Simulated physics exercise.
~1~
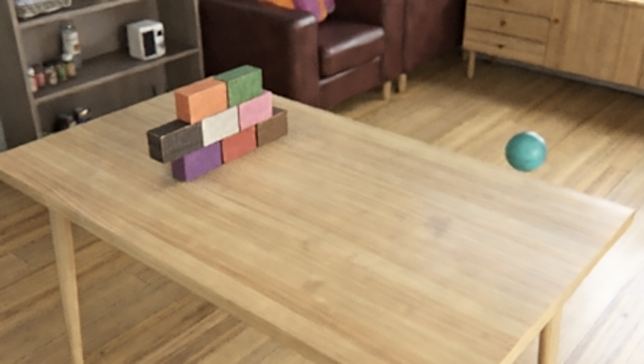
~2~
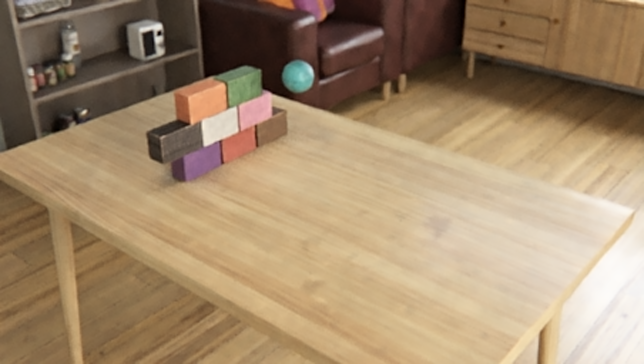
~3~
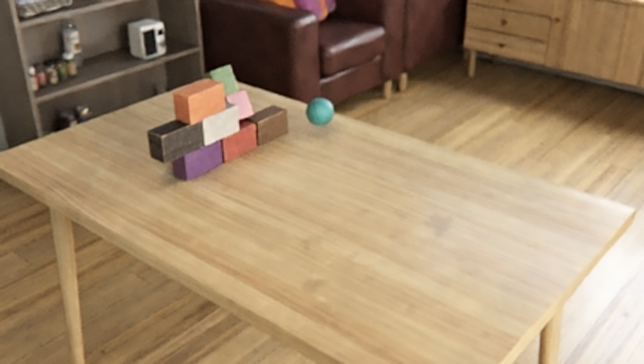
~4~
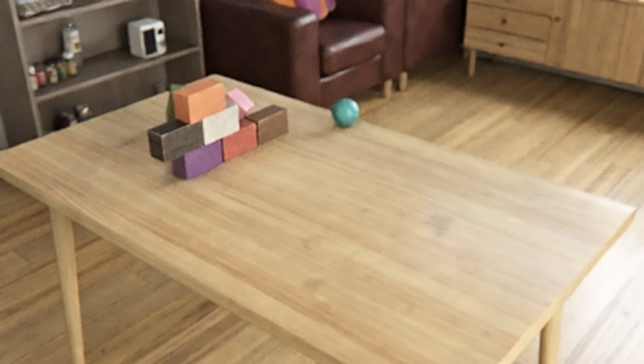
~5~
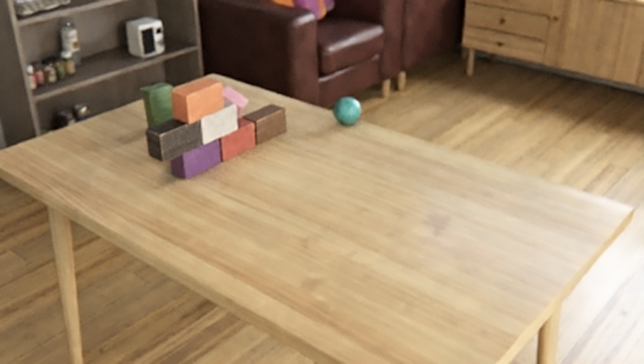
In the video, a turquoise ball flies left toward a stack of colourful blocks on a wooden table and rebounds right, coming to rest on the tabletop. The green block topples left onto its side and the pink block tips over, while the others stay in place.
